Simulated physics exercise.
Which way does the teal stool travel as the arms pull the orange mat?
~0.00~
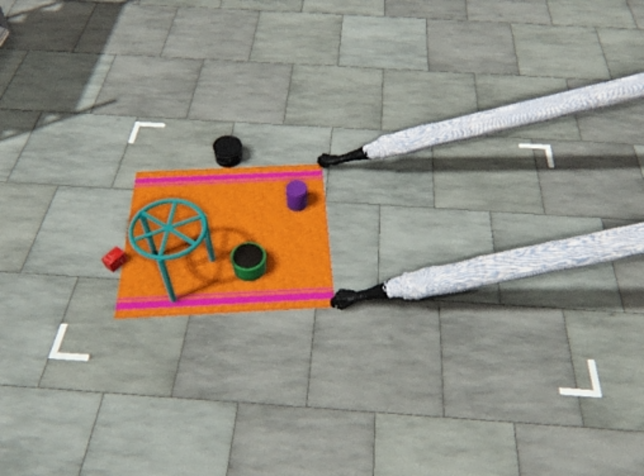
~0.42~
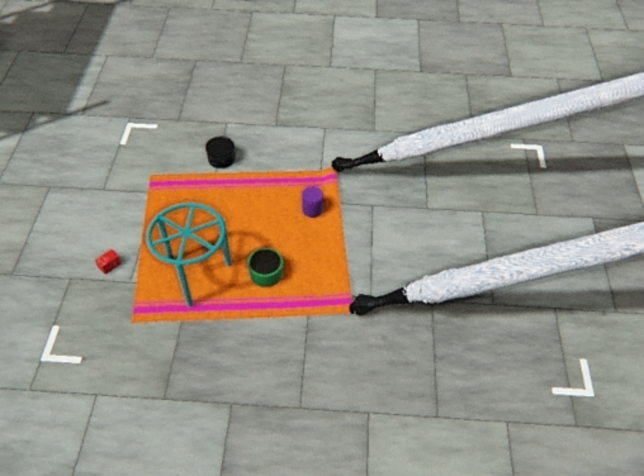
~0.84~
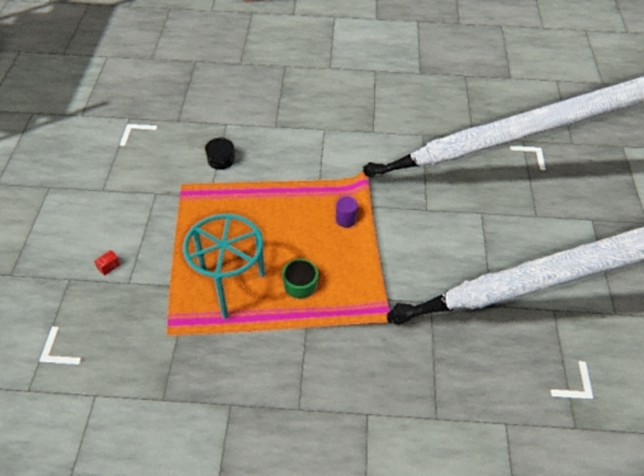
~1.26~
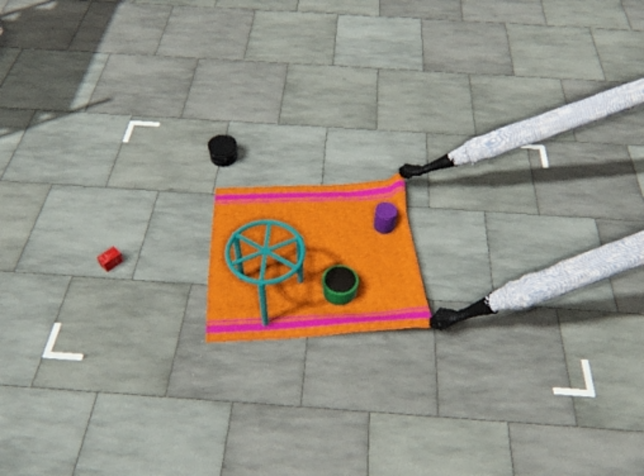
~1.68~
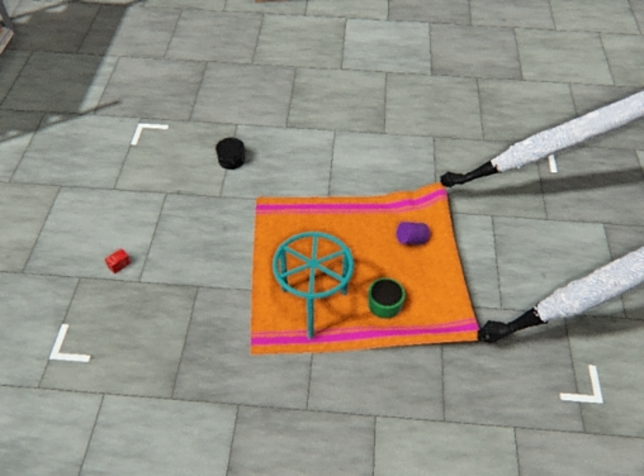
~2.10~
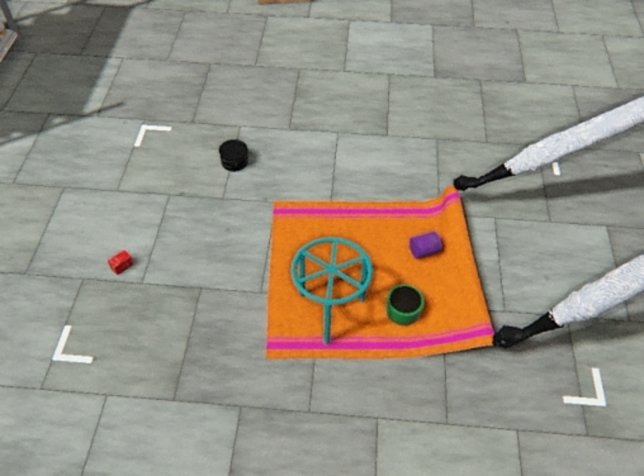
The teal stool moves to the right, riding along on the mat.
